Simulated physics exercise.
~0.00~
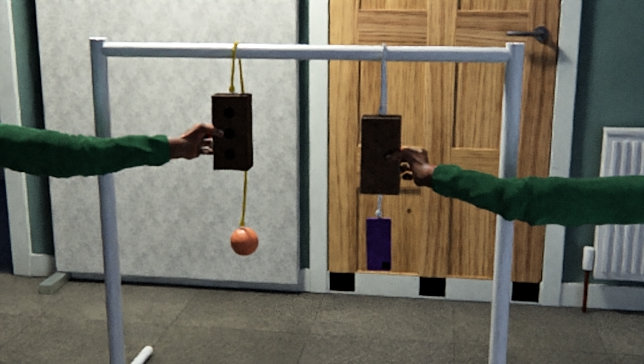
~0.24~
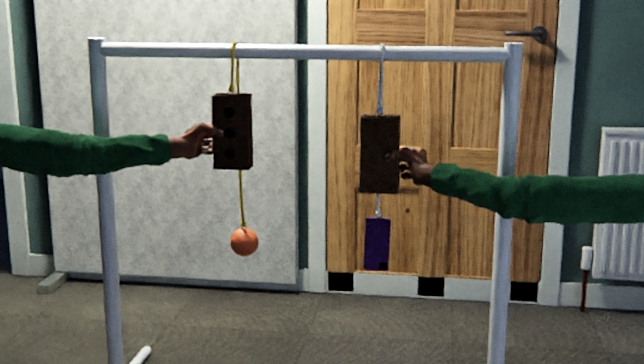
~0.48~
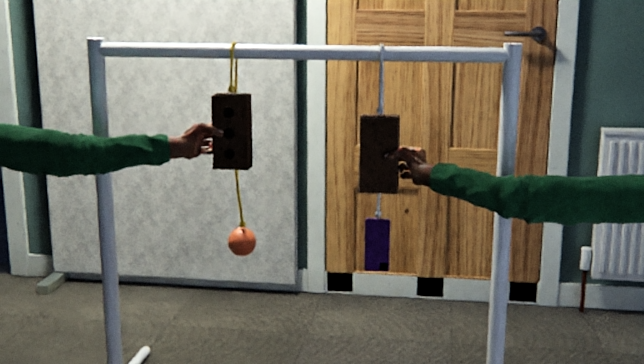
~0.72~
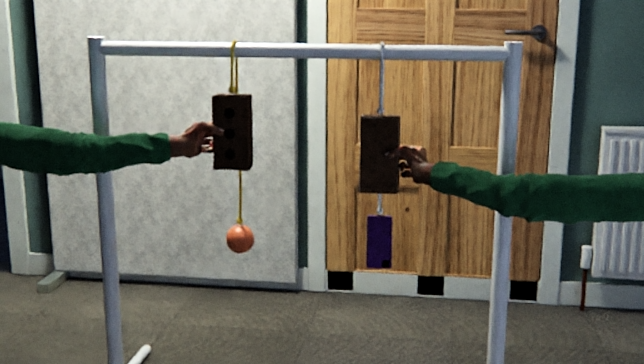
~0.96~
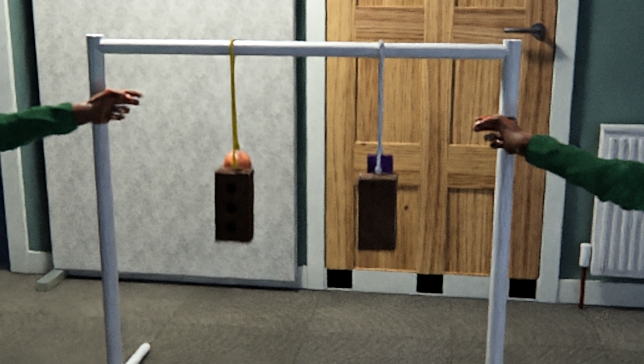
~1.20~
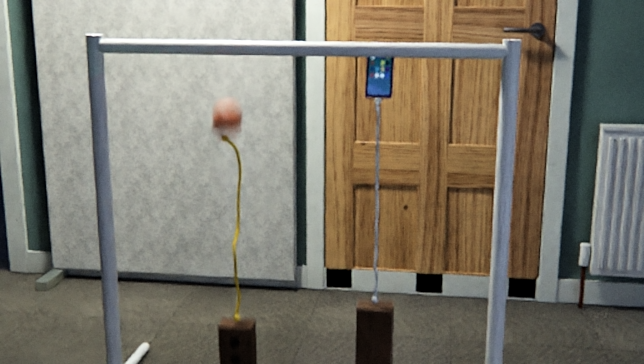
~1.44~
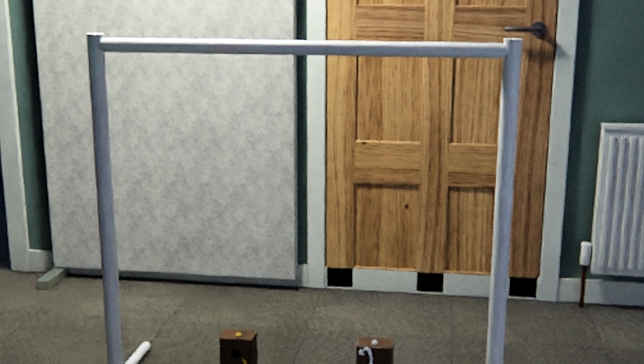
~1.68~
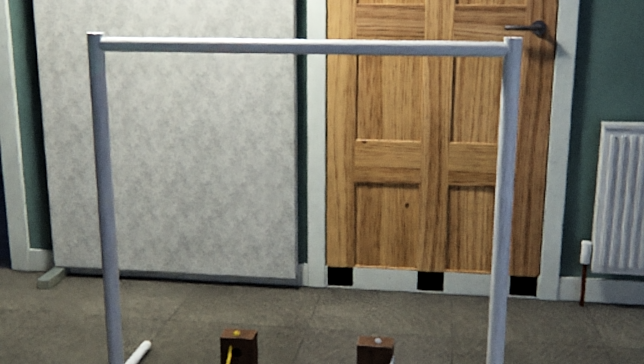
We see two hands steadying dark bricks hung on cords over a white rail, an orange ball dangling below the left brick and a small phone below the right. The hands let go, the bricks drop, the ball and phone fly upward, and both bricks end on the floor.
